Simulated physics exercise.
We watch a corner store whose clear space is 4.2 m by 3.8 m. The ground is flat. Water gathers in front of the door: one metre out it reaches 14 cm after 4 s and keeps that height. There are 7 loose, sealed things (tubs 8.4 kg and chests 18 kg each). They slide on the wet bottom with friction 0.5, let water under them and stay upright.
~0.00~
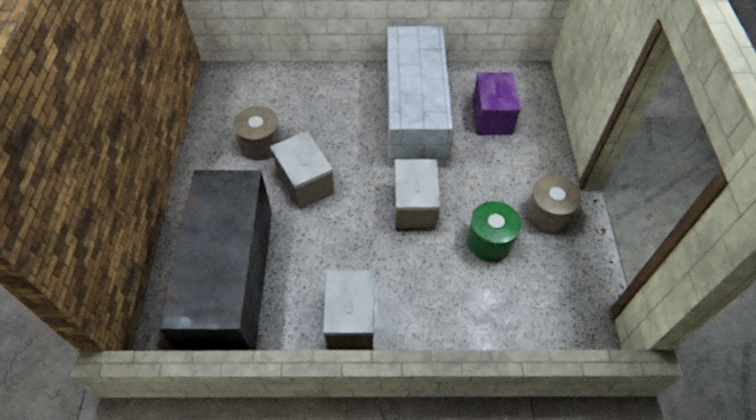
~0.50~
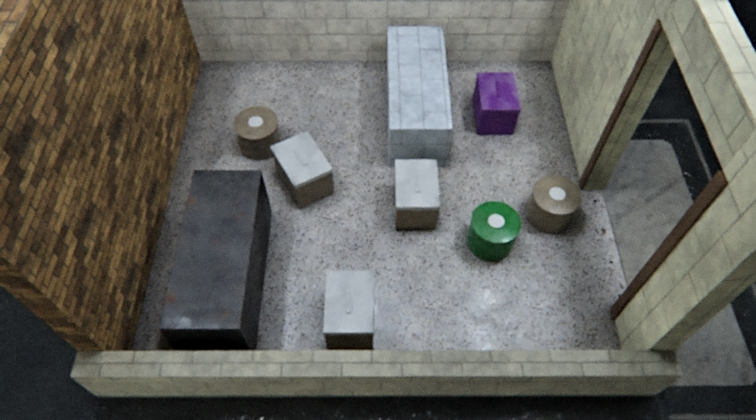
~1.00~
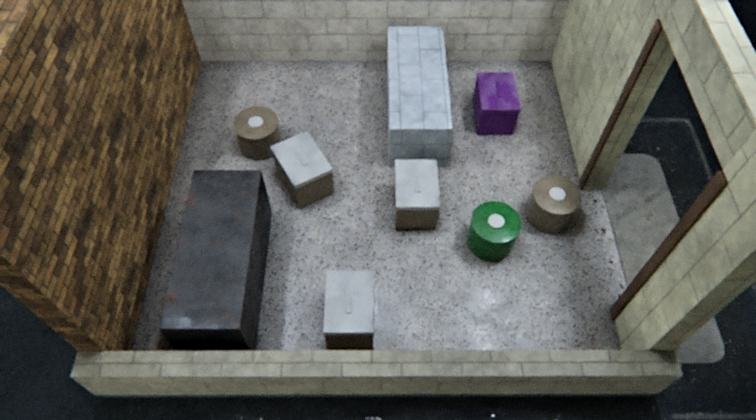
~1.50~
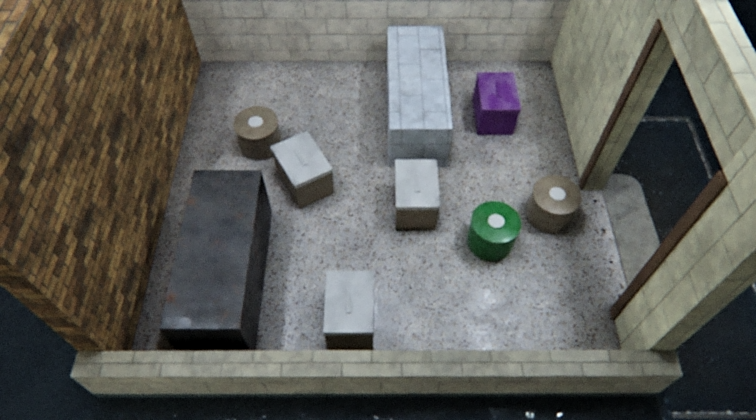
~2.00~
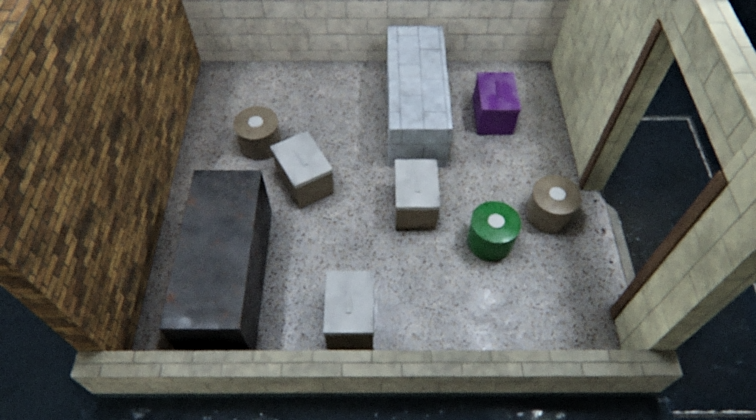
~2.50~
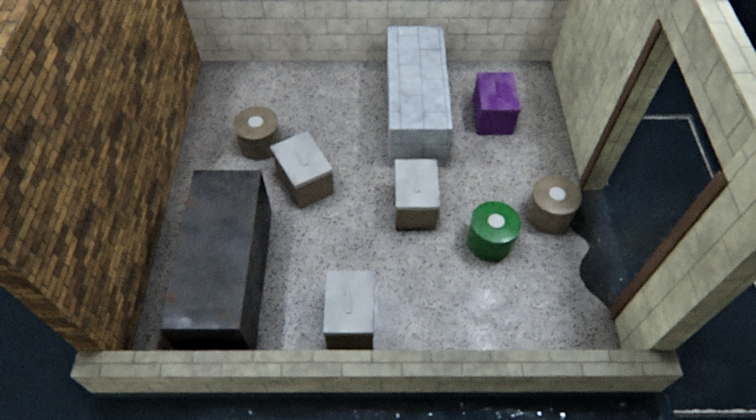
Dark water spreads over the ground outside the doorway on the right, shrinking the pale dry patch there until a little crosses the threshold, while the purple chest, green tub and other boxes and tubs inside stay still.
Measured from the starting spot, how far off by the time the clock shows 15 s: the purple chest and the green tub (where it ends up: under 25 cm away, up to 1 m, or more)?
The purple chest stays put; the green tub travels far.
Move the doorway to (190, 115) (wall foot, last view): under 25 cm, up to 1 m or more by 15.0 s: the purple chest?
Then the purple chest holds its place.
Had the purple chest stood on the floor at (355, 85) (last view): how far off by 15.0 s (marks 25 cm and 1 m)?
It holds its place.
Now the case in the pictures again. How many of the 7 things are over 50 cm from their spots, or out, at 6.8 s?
By then 2.
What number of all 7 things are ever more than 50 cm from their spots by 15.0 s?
I count 6.
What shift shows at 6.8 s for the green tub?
About 80 cm.
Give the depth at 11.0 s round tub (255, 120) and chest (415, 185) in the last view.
About 2 and 10 cm.
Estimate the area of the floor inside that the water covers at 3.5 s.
Roughly 1.0 m2.
After 3.5 s the purple chest is near (498, 90), 0.0 m from its start, aground; the green tub is near (496, 221), 0.0 m from its start, aground; 0 afloat.
After 6.8 s the purple chest is near (499, 90), 0.0 m from its start, aground; the green tub is near (408, 246), 0.8 m from its start, afloat; 2 afloat.
After 11.0 s the purple chest is near (499, 90), 0.0 m from its start, aground; the green tub is near (316, 195), 1.7 m from its start, afloat; 3 afloat.
After 15.0 s the purple chest is near (499, 90), 0.0 m from its start, aground; the green tub is near (189, 139), 3.1 m from its start, afloat; 6 afloat.
